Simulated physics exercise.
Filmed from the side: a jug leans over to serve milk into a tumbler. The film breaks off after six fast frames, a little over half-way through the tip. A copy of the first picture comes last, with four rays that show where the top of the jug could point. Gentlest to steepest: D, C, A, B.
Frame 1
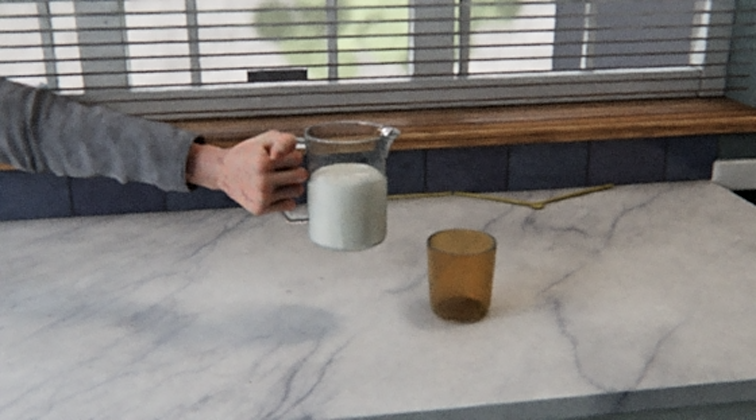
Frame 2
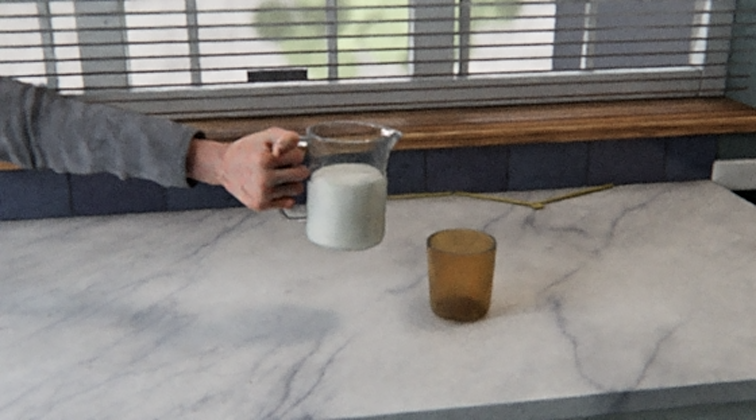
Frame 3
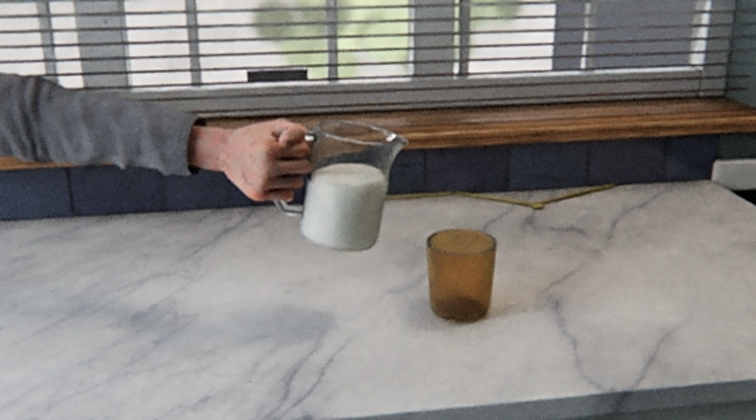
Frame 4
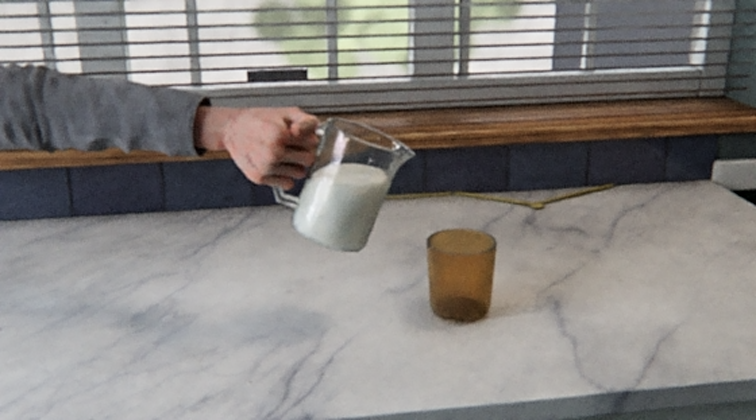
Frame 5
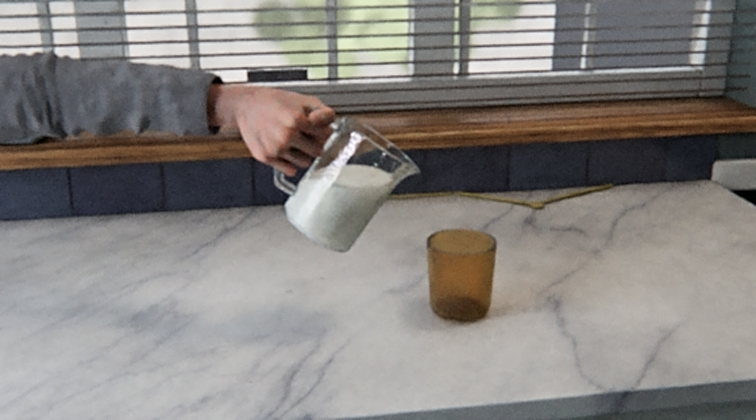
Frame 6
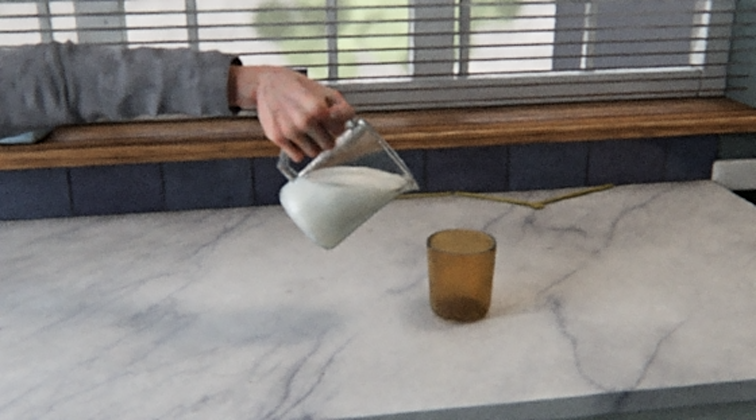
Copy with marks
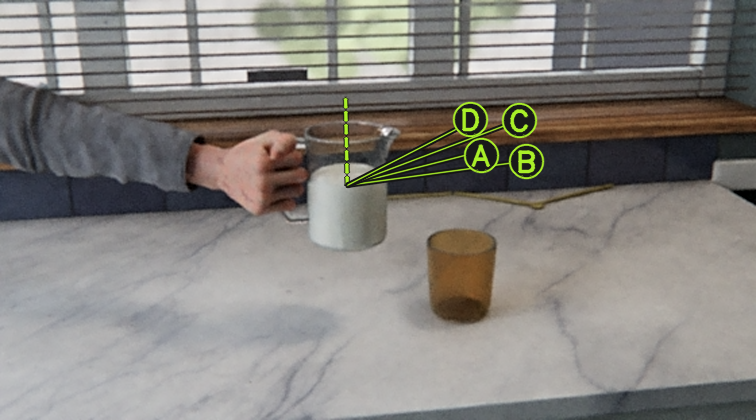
A hand holding a glass jug of milk tilts it steeply rightward near an amber tumbler.
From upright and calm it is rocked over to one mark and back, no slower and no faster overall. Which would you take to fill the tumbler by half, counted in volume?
Choose C.
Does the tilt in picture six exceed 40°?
Yes, it does.
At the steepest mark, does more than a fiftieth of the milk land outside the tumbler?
Yes, it does.
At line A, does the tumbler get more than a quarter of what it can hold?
Yes, clearly.
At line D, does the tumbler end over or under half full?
Under half.
On the marked copy, A at (464, 155); B at (509, 163); C at (503, 126); D at (455, 129).
If A is chosen, the tumbler ends with about 65 % of what it can hold.
If B is chosen, the tumbler ends with about 69 % of what it can hold; 12 % of the milk is spilt.
If C is chosen, the tumbler ends with about 48 % of what it can hold.
If D is chosen, the tumbler ends with about 30 % of what it can hold.
